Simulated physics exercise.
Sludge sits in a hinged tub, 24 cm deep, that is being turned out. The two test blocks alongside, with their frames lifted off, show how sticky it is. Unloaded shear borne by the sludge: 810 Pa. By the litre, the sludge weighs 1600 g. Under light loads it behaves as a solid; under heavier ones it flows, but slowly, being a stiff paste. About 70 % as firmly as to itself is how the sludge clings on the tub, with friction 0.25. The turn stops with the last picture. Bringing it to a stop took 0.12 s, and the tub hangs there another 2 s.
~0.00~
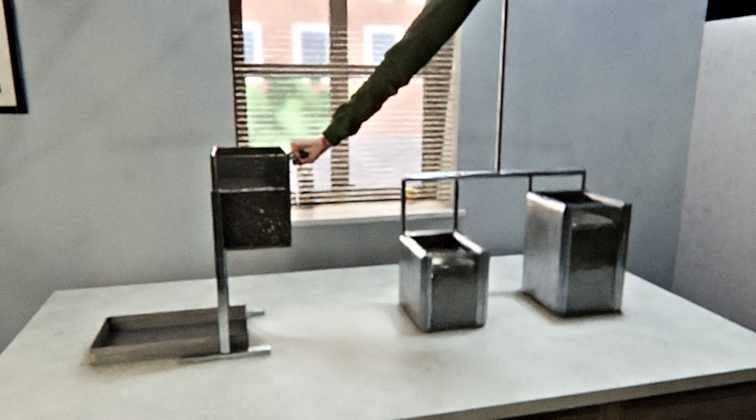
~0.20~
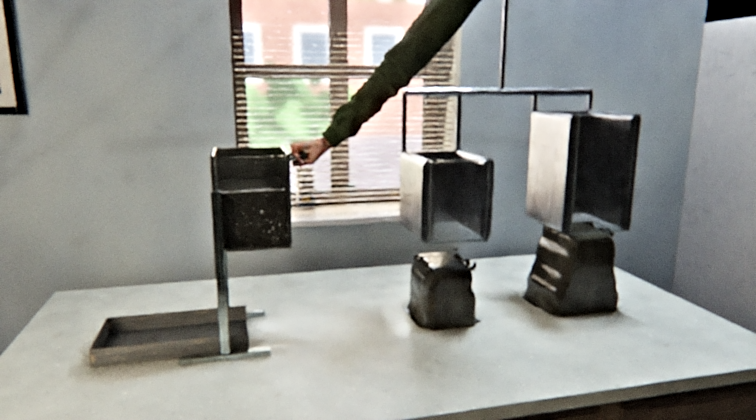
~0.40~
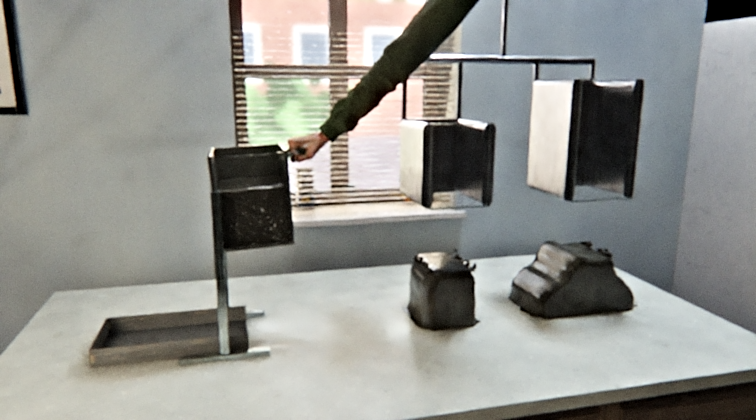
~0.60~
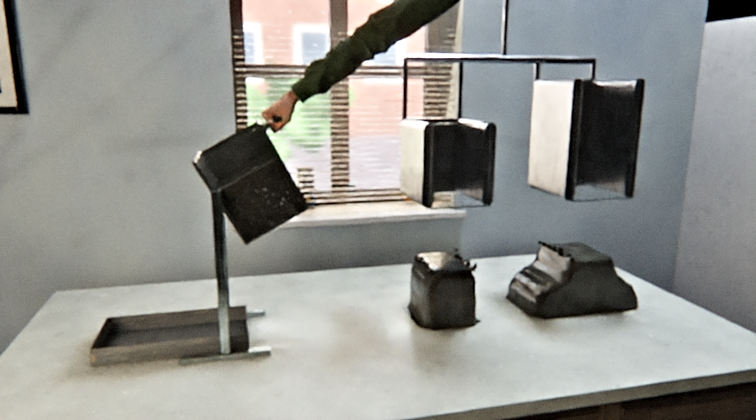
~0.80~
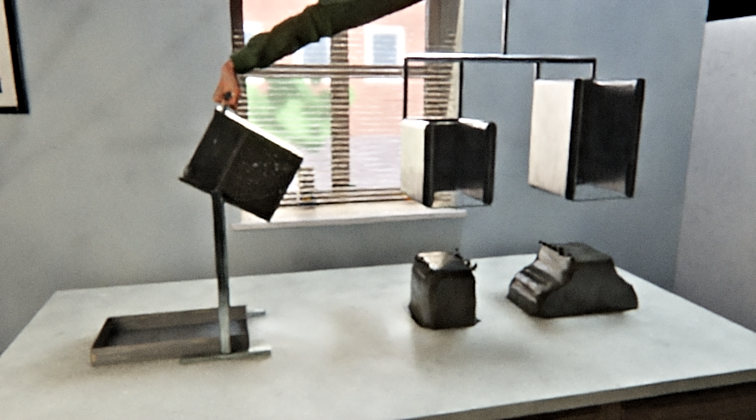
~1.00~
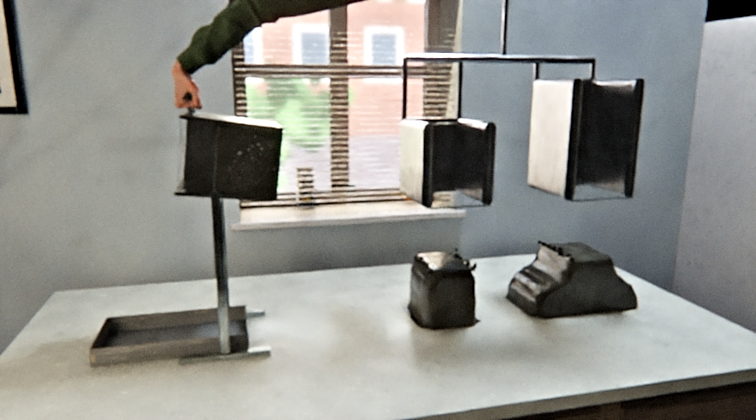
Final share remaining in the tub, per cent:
Near 100 %.
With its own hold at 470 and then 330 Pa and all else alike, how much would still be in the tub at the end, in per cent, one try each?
You'd see 100 percent the first time and 90 percent the second.
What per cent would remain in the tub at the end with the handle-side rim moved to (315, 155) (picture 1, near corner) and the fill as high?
The tub would end up holding some 100 % of it.
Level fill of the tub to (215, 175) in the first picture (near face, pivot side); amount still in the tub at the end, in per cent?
Then roughly 100 %.
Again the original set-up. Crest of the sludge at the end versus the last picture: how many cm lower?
The top ends up some 0 cm below its level in the last picture.
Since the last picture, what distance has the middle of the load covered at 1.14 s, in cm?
Around 0 cm.
By 1.14 s, the tub is at 83 degrees and holds 100 %.
By 1.31 s, the tub is at 83 degrees and holds 100 %.
By 1.48 s, the tub is at 83 degrees and holds 100 %.
By 1.65 s, the tub is at 83 degrees and holds 100 %.
By 3.00 s, at the end, the tub is at 83 degrees and holds 100 %.
